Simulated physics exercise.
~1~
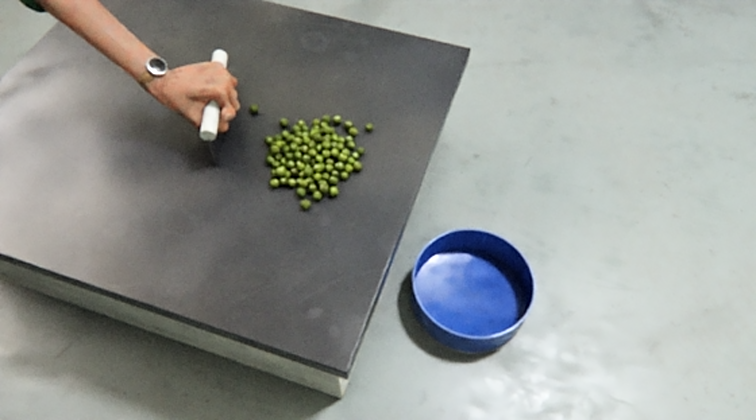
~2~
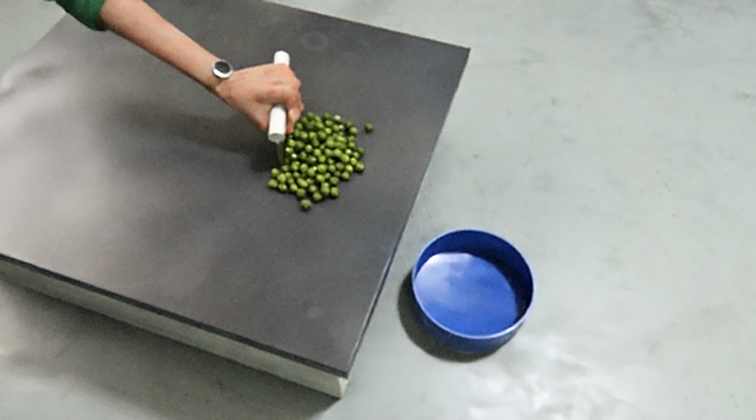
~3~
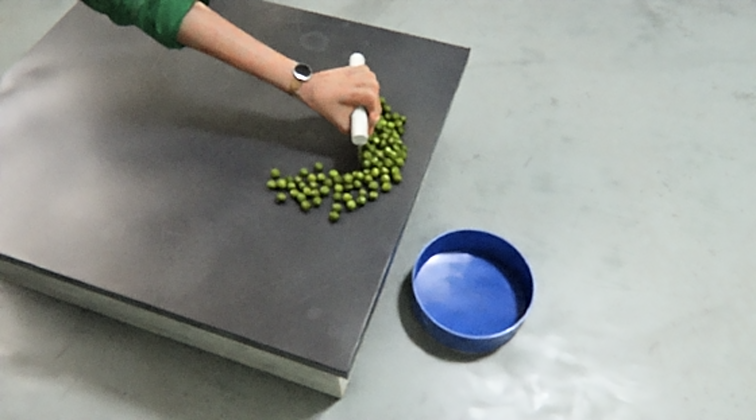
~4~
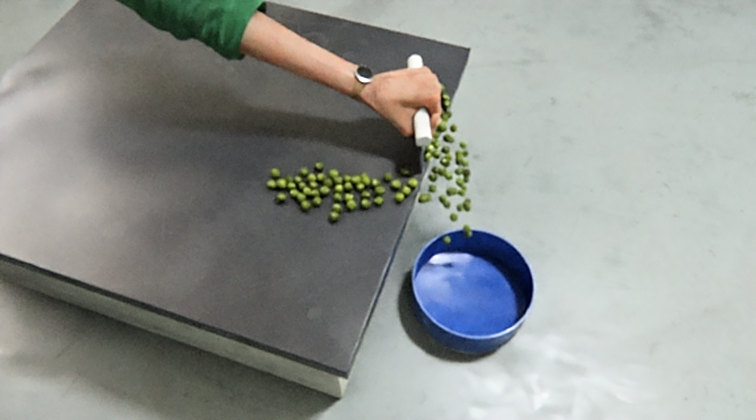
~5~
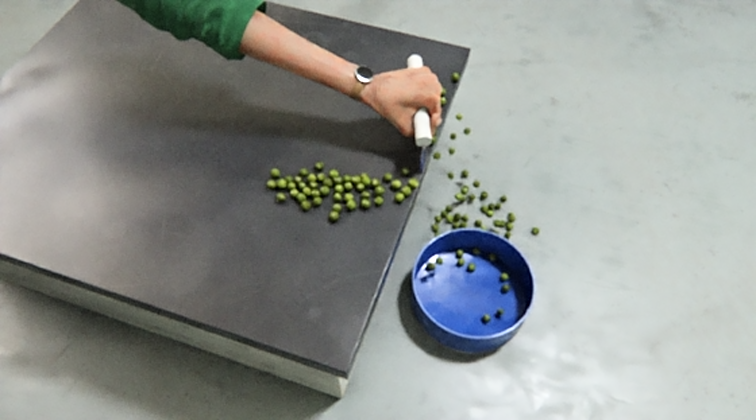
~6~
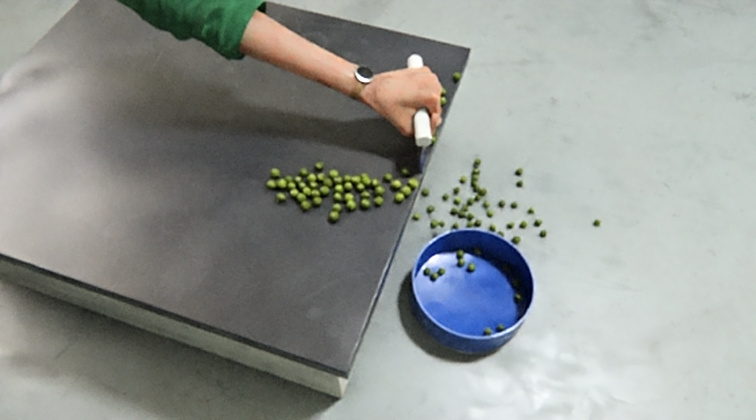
A hand gripping a white-handled scraper pushes a pile of small green olives across a dark, flat-topped block, seen from above at an angle on a pale grey floor. The arm wears a green sleeve and a wristwatch, and a round blue pot sits on the floor to the right. The scraper moves right into the pile, sweeping part of it toward the edge and leaving a trailing band behind. It stops at the edge as olives spill over. A few land in the pot, more scatter on the floor beyond it, and about half stay on top.
